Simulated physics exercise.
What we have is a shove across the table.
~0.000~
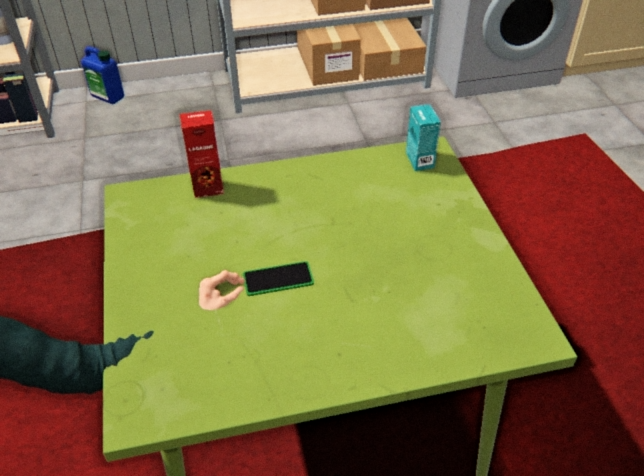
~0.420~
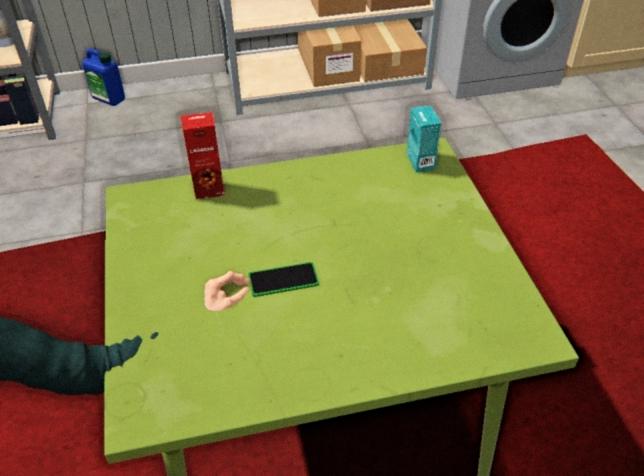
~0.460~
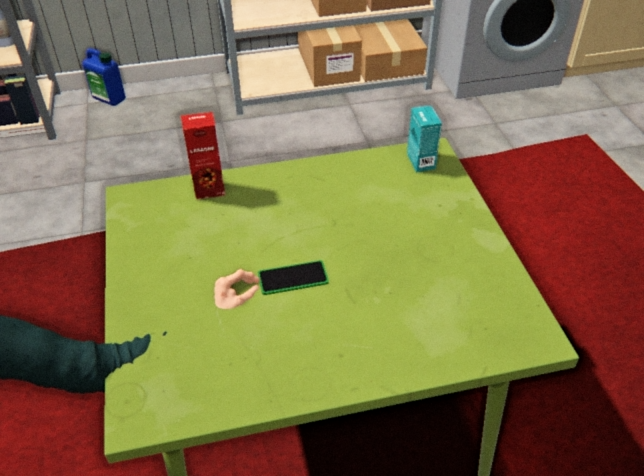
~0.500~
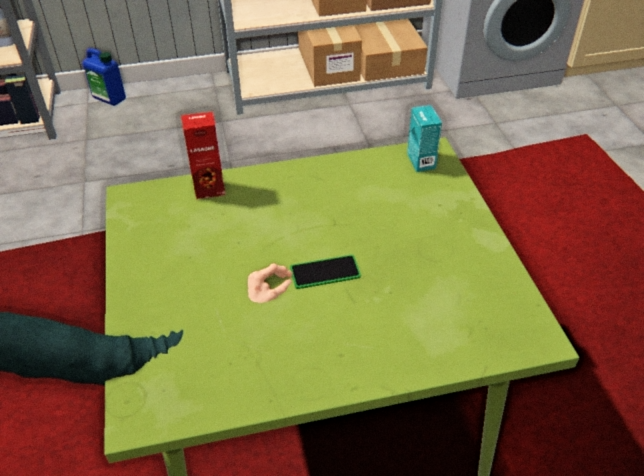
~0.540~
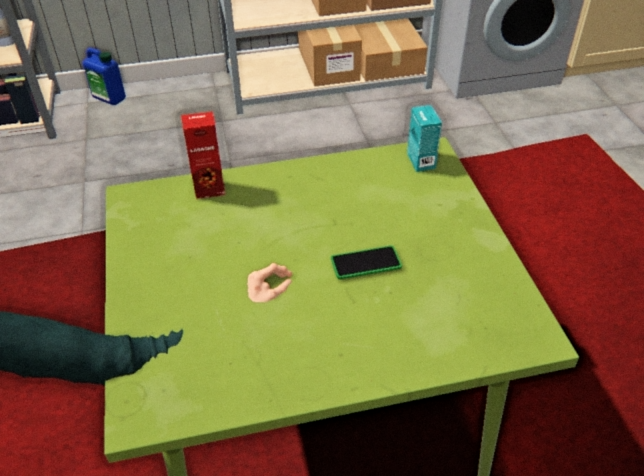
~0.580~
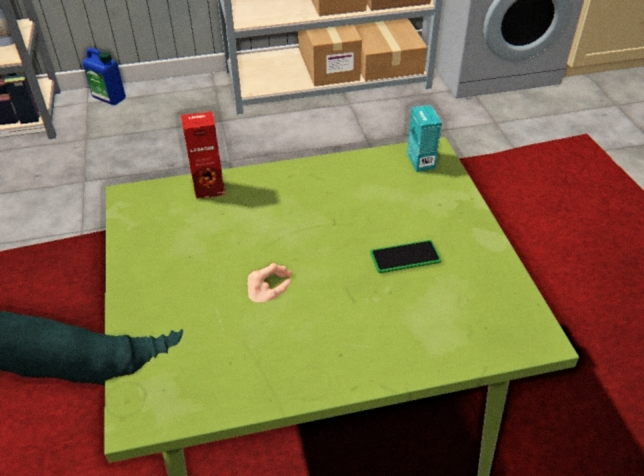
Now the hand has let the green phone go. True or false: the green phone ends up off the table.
True.
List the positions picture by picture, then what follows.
The first frame shows under the hand; green phone (278, 278).
The second frame shows under the hand; green phone (283, 279).
The third frame shows under the hand; green phone (293, 277).
The fourth frame shows green phone (325, 272).
The fifth frame shows green phone (366, 262) displaced about its own width.
The sixth frame shows green phone (405, 256) displaced about its own width.
Around 0.78 s, green phone now off the table.
Around 0.98 s, things are still on the move.
Finally (1.3 s), off the table, green phone.
